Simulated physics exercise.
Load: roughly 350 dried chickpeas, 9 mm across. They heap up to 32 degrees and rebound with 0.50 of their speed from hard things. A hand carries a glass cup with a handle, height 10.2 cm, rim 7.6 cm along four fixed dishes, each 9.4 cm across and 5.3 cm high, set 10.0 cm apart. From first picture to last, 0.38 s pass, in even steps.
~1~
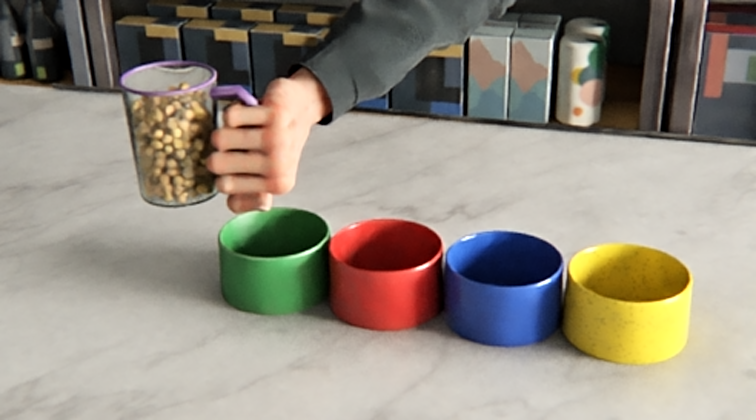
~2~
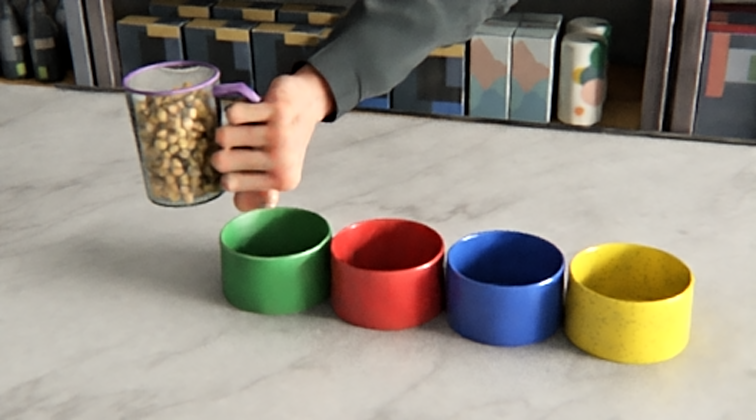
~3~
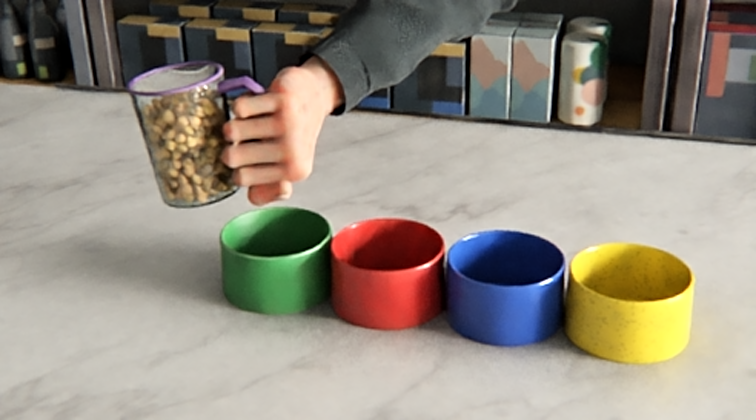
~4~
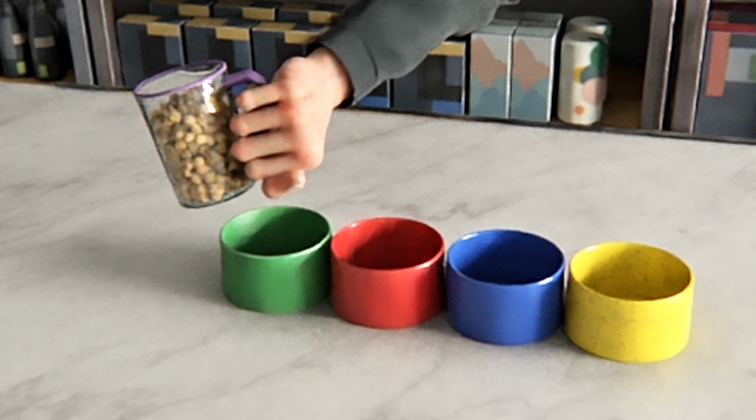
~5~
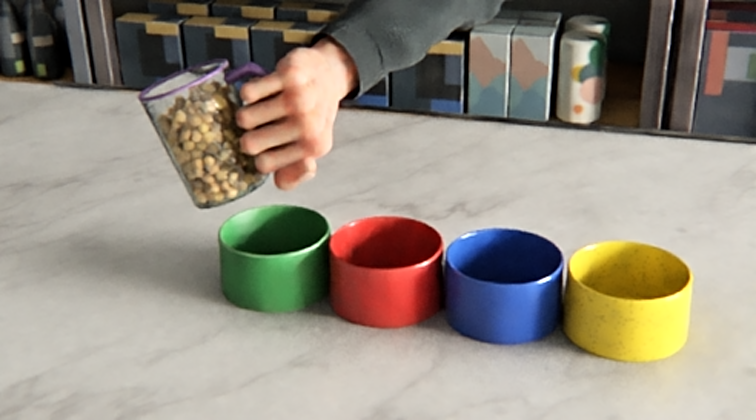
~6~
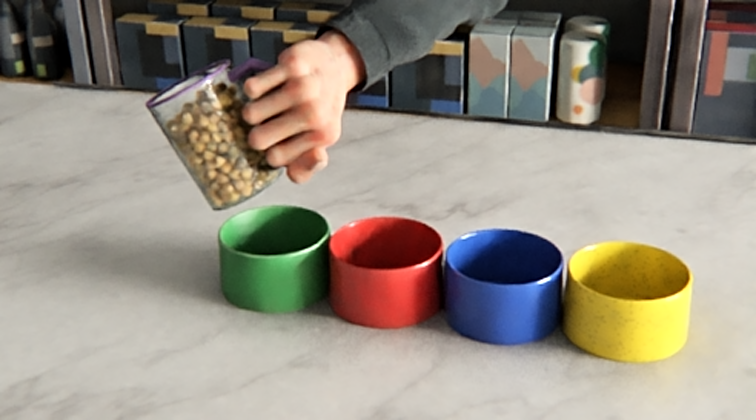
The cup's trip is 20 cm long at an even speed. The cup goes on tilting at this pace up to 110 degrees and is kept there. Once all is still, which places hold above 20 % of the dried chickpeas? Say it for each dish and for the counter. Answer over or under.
Red over, blue under, green over, yellow under, counter under.
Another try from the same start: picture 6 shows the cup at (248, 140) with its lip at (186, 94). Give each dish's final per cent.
Red 40; blue 0; green 40; yellow 0.
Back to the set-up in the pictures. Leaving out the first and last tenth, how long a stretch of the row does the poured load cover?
About 11 cm.
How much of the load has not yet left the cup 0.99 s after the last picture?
About 85 per cent.
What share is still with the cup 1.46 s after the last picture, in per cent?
About 30 per cent.
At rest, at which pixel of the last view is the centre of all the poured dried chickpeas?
Around (305, 269).
Then, 0.59 s after the last picture, tilt 75 degrees; cup holds 100 %.
Then, 0.99 s after the last picture, tilt 108 degrees; cup holds 85 %, green 15 %.
Then, 1.46 s after the last picture, tilt 110 degrees; cup holds 30 %, red 15 %, green 45 %.
In the end, red 30 %, blue 0 %, green 55 %, yellow 0 %, counter 15 %.
